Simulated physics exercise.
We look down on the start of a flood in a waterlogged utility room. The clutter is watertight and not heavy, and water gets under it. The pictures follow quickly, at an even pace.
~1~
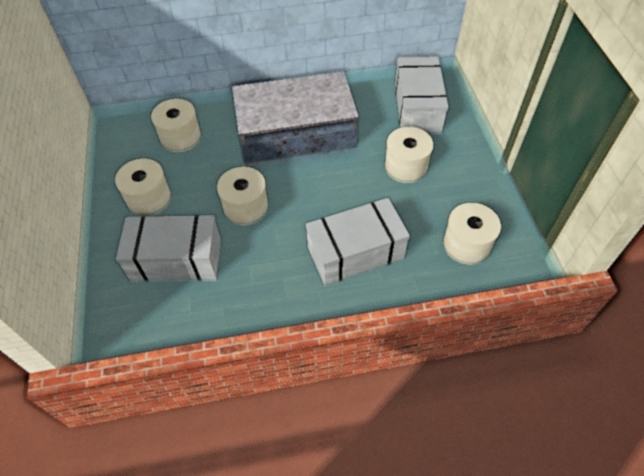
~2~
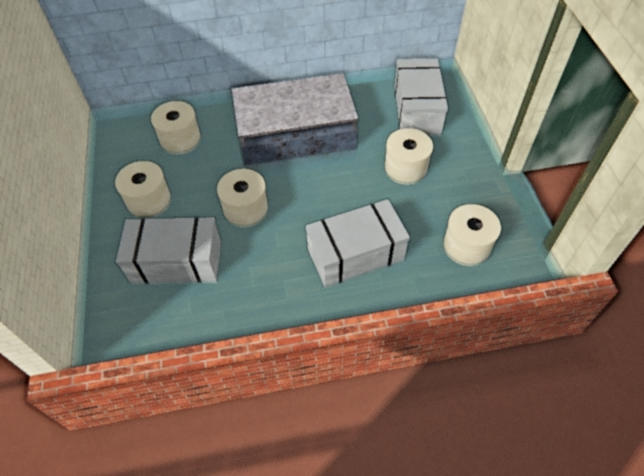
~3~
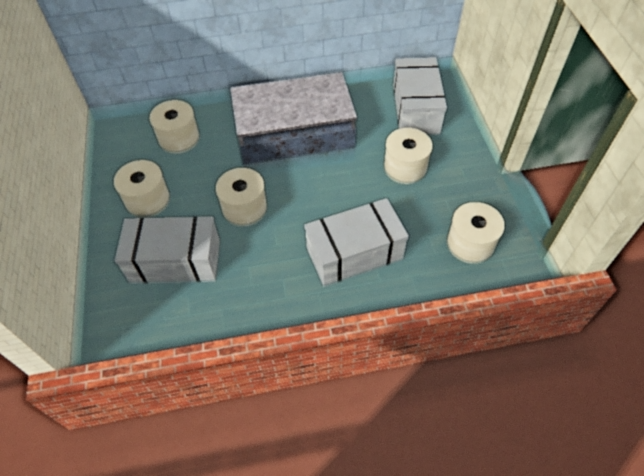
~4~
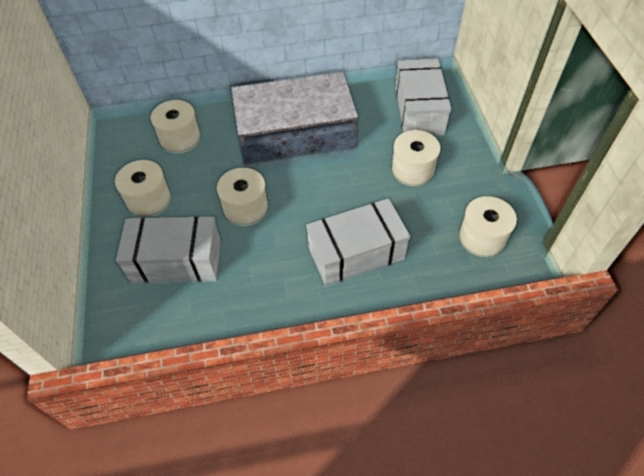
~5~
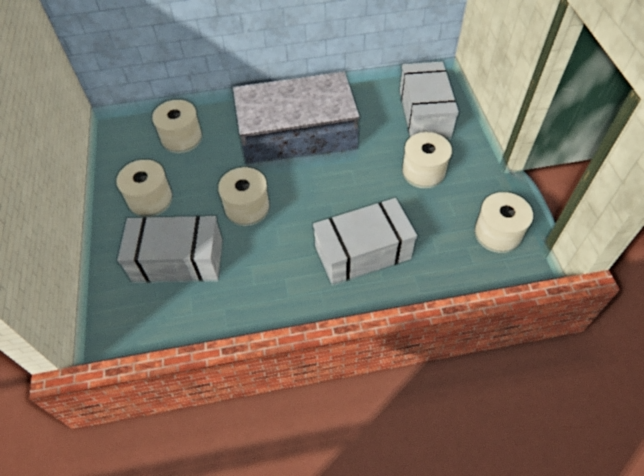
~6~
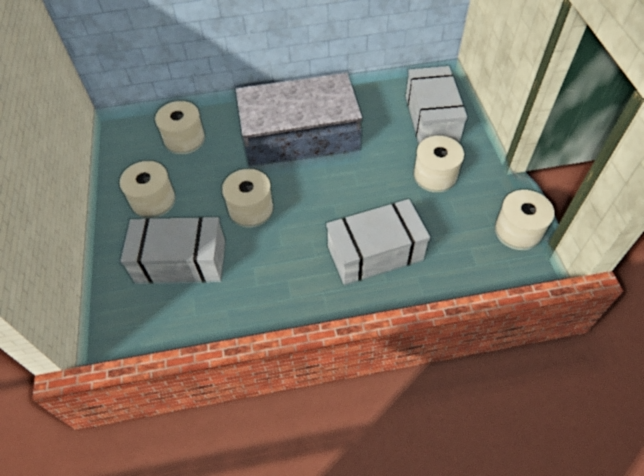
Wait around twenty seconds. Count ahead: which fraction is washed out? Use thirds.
That comes to from one to two thirds.
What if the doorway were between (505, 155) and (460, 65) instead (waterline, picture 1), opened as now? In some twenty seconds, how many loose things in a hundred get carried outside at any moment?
Roughly 80 per cent.
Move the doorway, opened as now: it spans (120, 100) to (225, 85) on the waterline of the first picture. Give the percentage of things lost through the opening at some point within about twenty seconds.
I make it 60 per cent.
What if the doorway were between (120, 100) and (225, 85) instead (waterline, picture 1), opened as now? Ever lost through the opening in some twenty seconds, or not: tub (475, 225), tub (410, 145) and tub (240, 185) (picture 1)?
One after the other: Left behind, left behind, gone.
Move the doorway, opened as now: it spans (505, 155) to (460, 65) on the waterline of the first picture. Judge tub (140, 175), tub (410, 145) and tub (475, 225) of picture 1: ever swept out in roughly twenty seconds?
In turn: No, out, carried outside.
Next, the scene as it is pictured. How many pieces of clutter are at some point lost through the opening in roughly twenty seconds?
I count 5.
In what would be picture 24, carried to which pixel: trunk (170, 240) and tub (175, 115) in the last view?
At about (233, 245) and (200, 128).
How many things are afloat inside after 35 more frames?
That makes 4.
A moment on, 1 of 8 are out; 7 afloat.
Next, 4 of 8 are out; 4 afloat.
Later, 4 of 8 are out; 4 afloat.
In the end, 5 of 8 are out; 3 afloat.
